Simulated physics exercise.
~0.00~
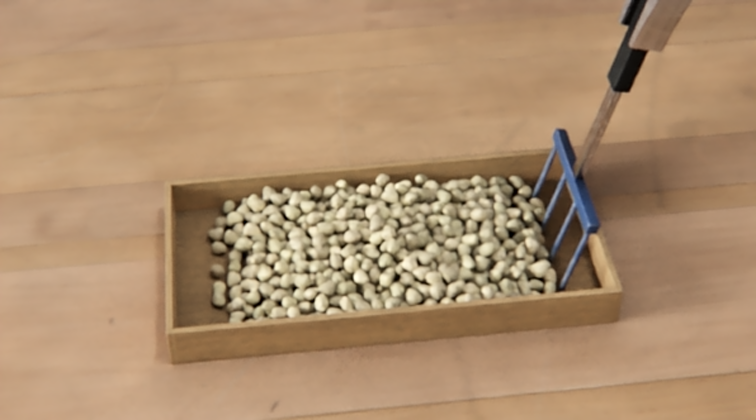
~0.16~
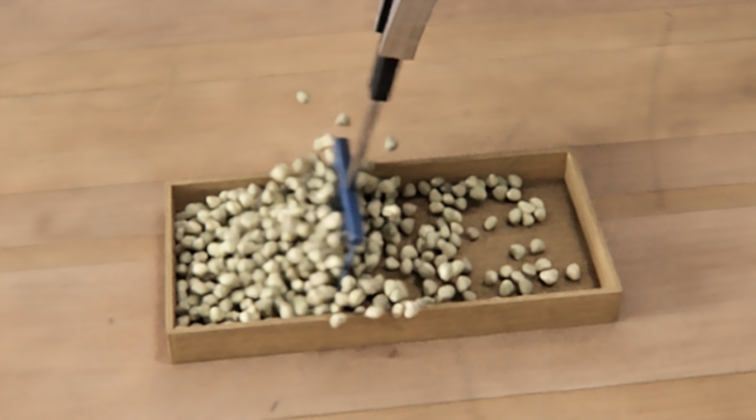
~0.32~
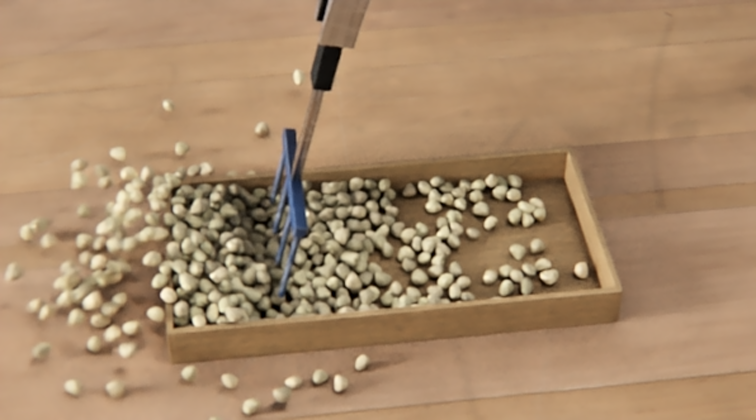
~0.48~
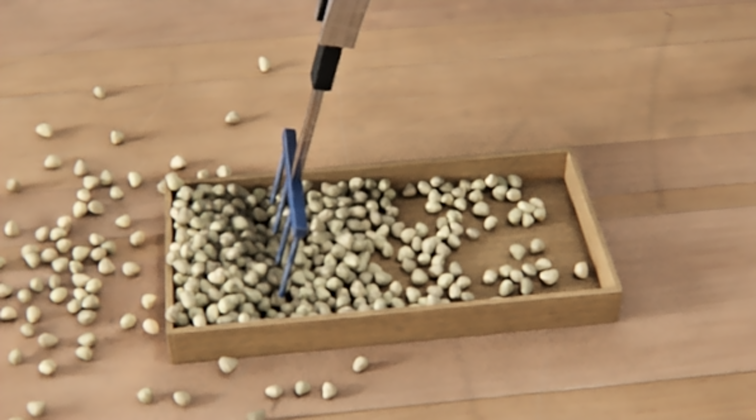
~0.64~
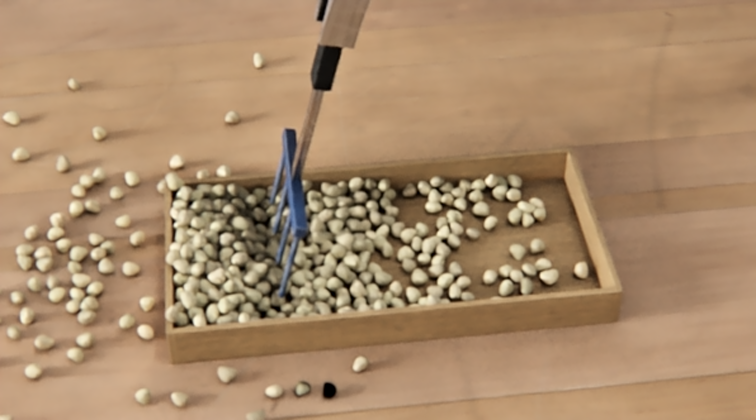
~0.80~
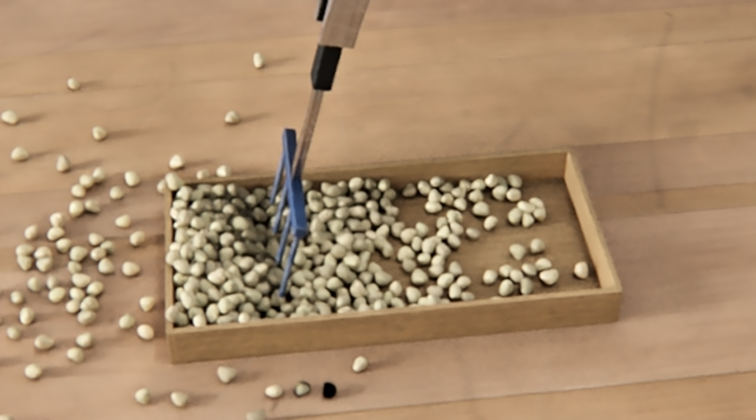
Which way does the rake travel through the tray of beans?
The rake travels to the left, starting near the right end of the tray and pushing the beans ahead of it.
